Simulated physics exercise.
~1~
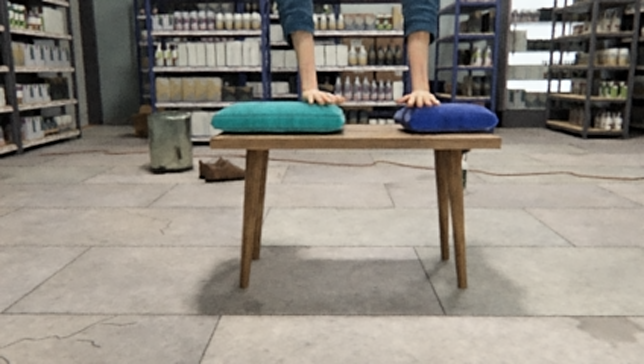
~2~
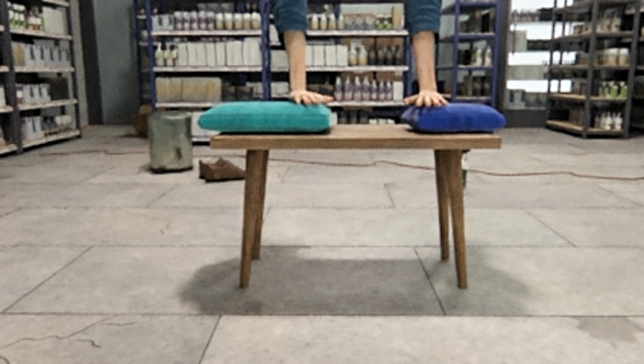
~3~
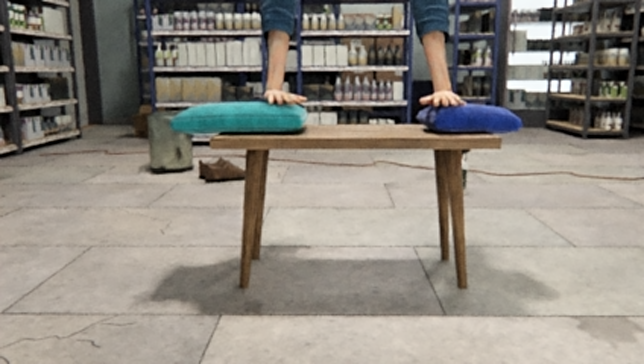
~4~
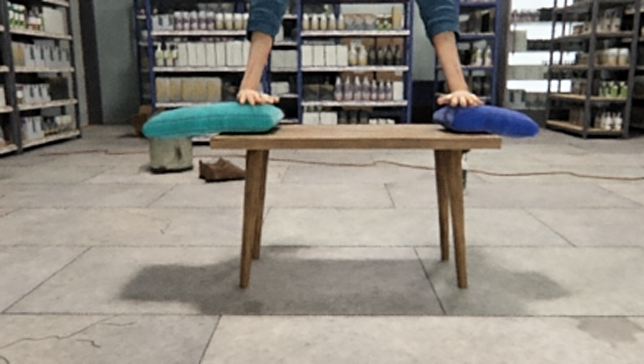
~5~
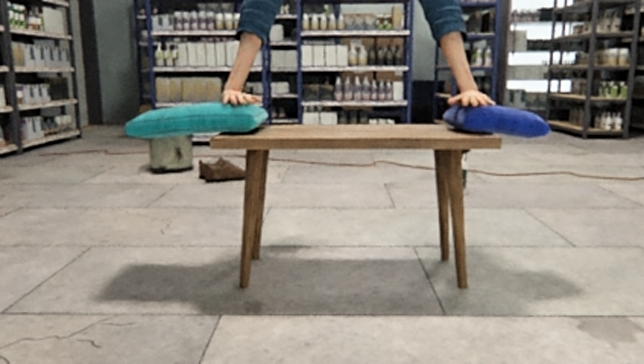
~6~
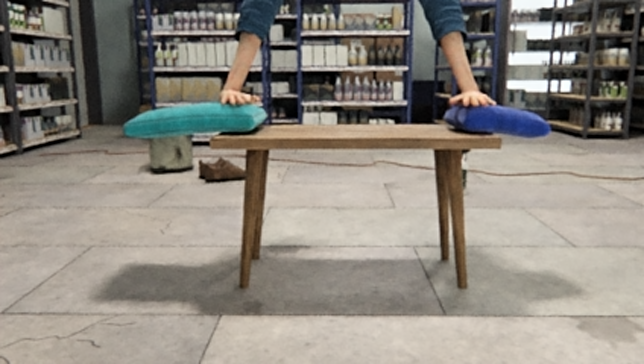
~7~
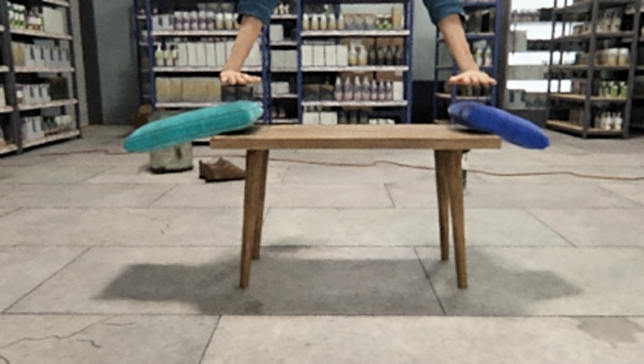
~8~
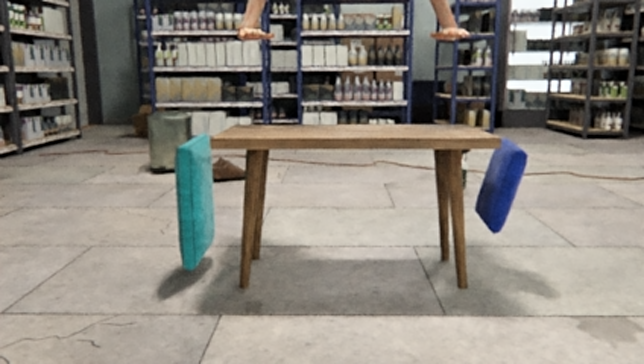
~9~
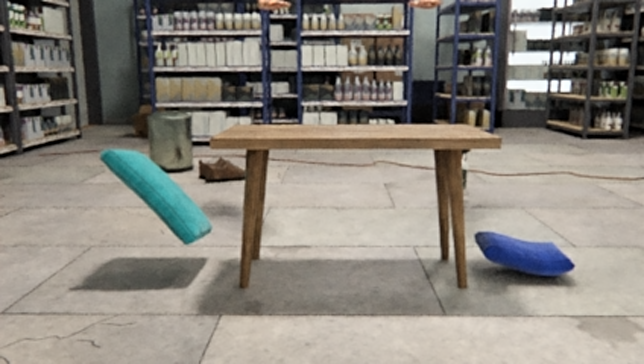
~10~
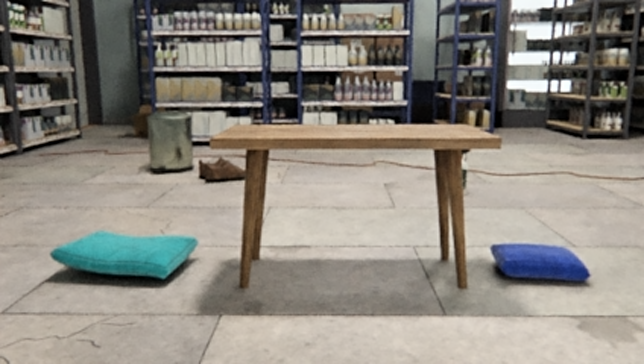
The clip opens with two hands pressing on a turquoise pillow and a blue sack, set side by side on a low wooden table in a room lined with shelves. The hands slide them apart, the pillow to the left and the sack to the right, until each juts well past its end of the table. After a brief pause, the hands lift away and both cushions tilt downward. They slip off opposite ends and drop, the sack reaching the floor while the pillow is still falling. Finally, both lie on the floor on either side of the bare table.
